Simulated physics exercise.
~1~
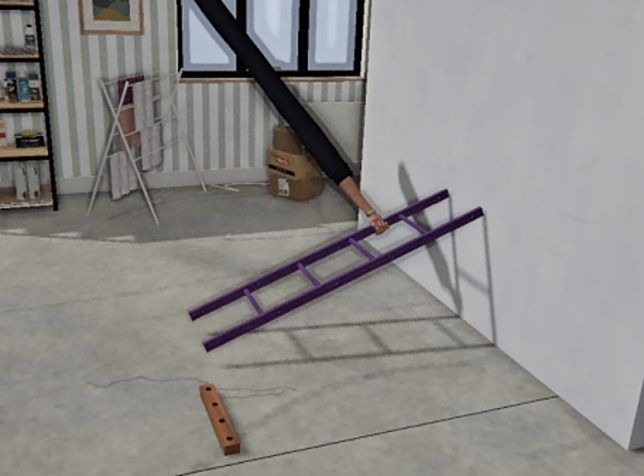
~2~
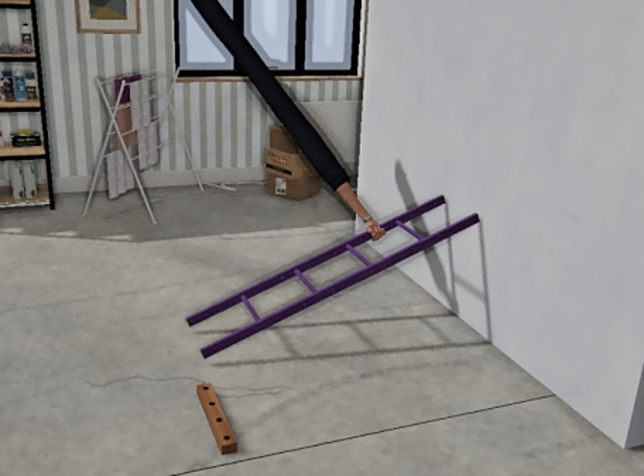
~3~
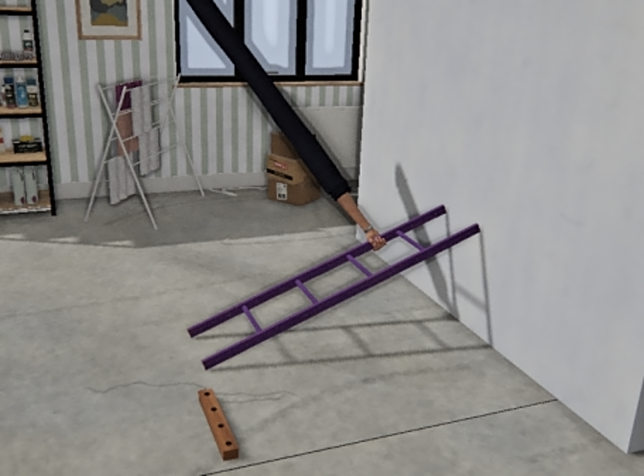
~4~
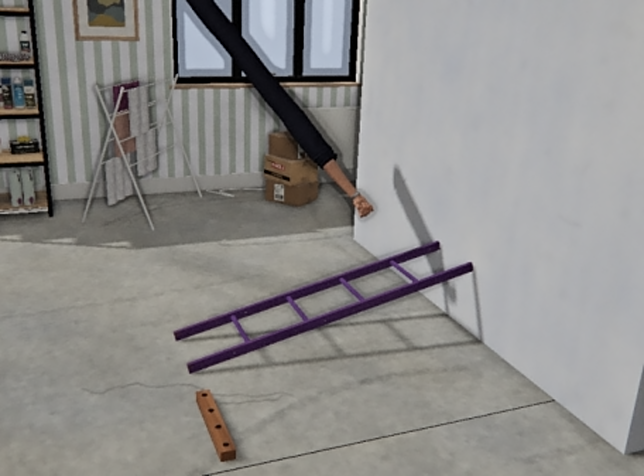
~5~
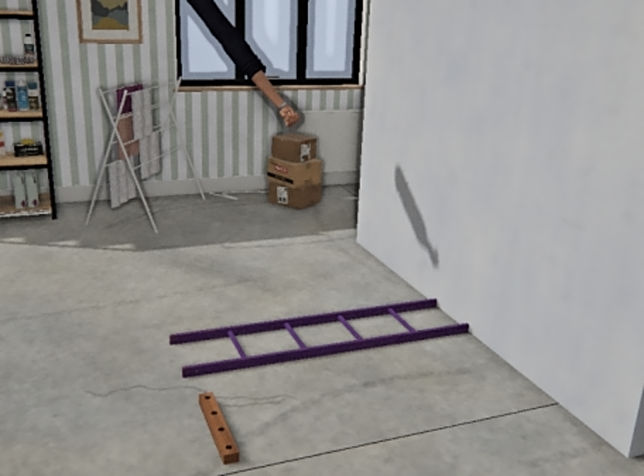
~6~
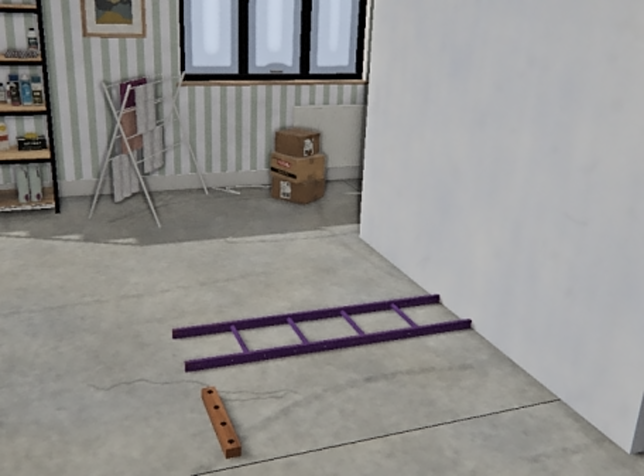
Purple ladder-like rack leaning at a slant against a white wall, slipping down and settling flat on the floor after a hand lets go.
